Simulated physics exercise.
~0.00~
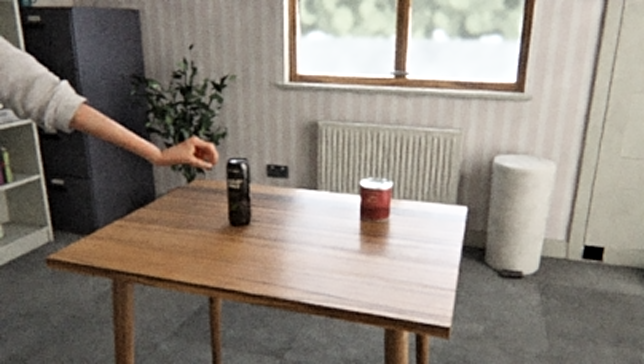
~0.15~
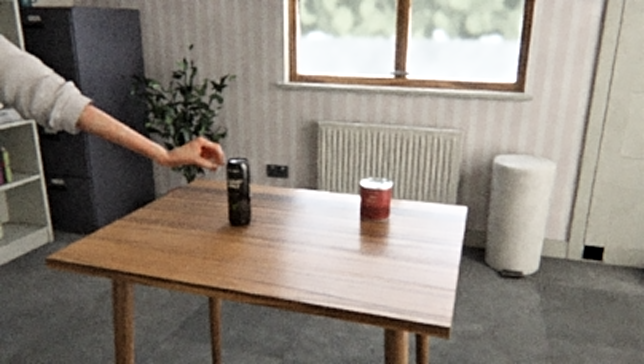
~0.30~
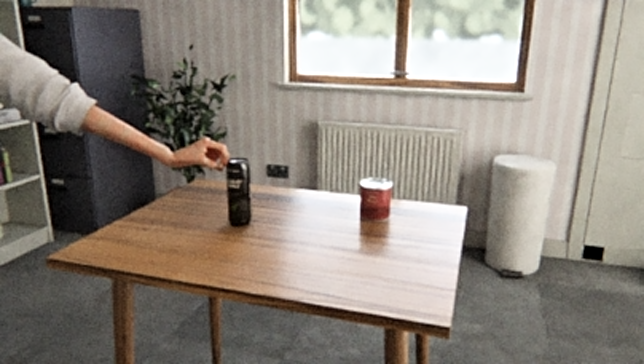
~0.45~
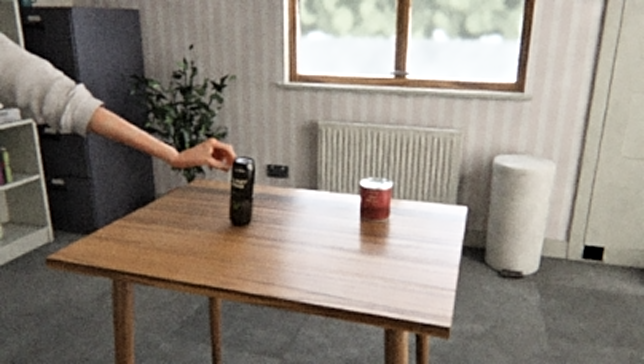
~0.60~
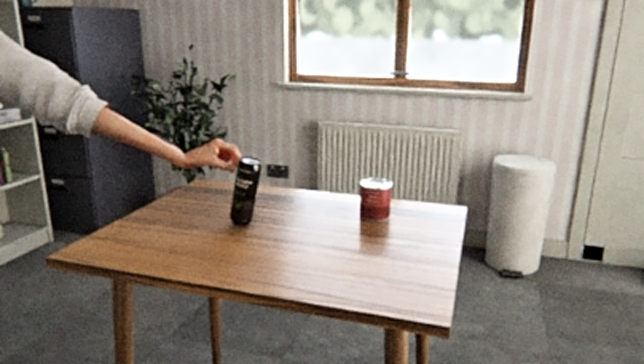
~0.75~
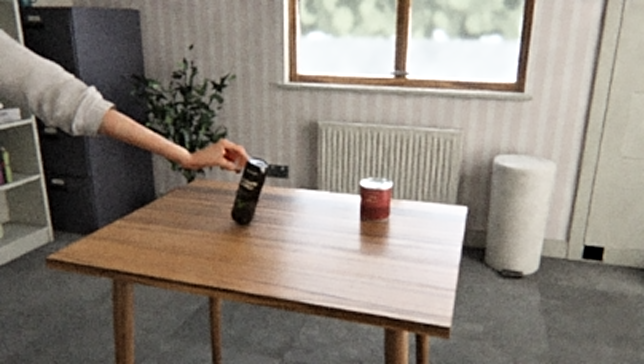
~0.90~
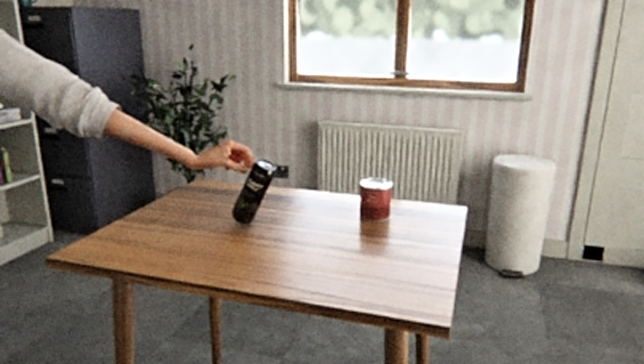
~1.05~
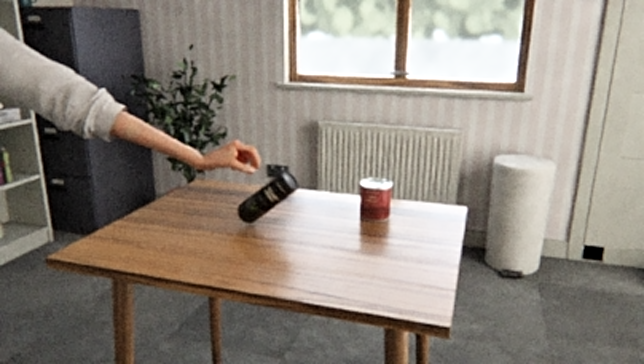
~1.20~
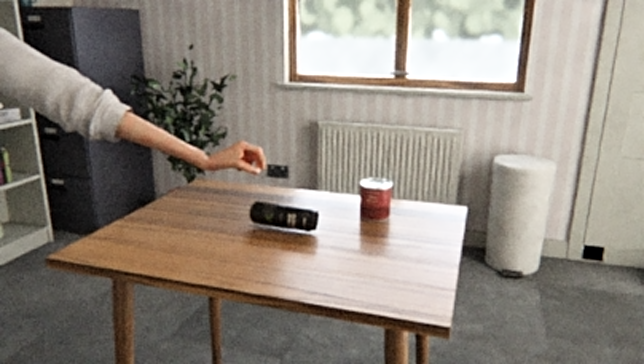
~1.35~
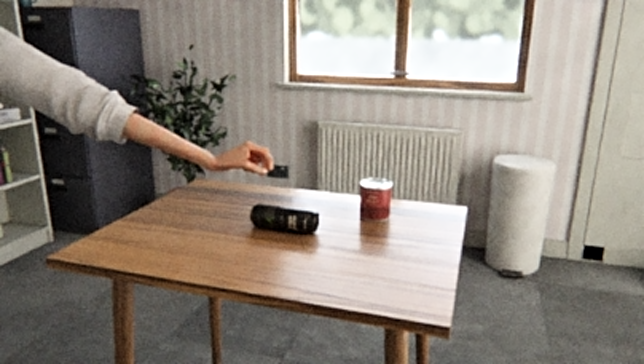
The clip opens on a wooden table in a room with a window and a radiator, where a black can stands upright to the left of a red tin. An arm in a pale sleeve reaches in from the left, its hand moving toward the top of the can. The fingertips meet the can near its top and push it to the right, so that it begins to lean. The lean grows steeper until the can topples away from the hand. It ends lying on its side on the tabletop, with the hand hovering above it and the red tin still standing in its place.
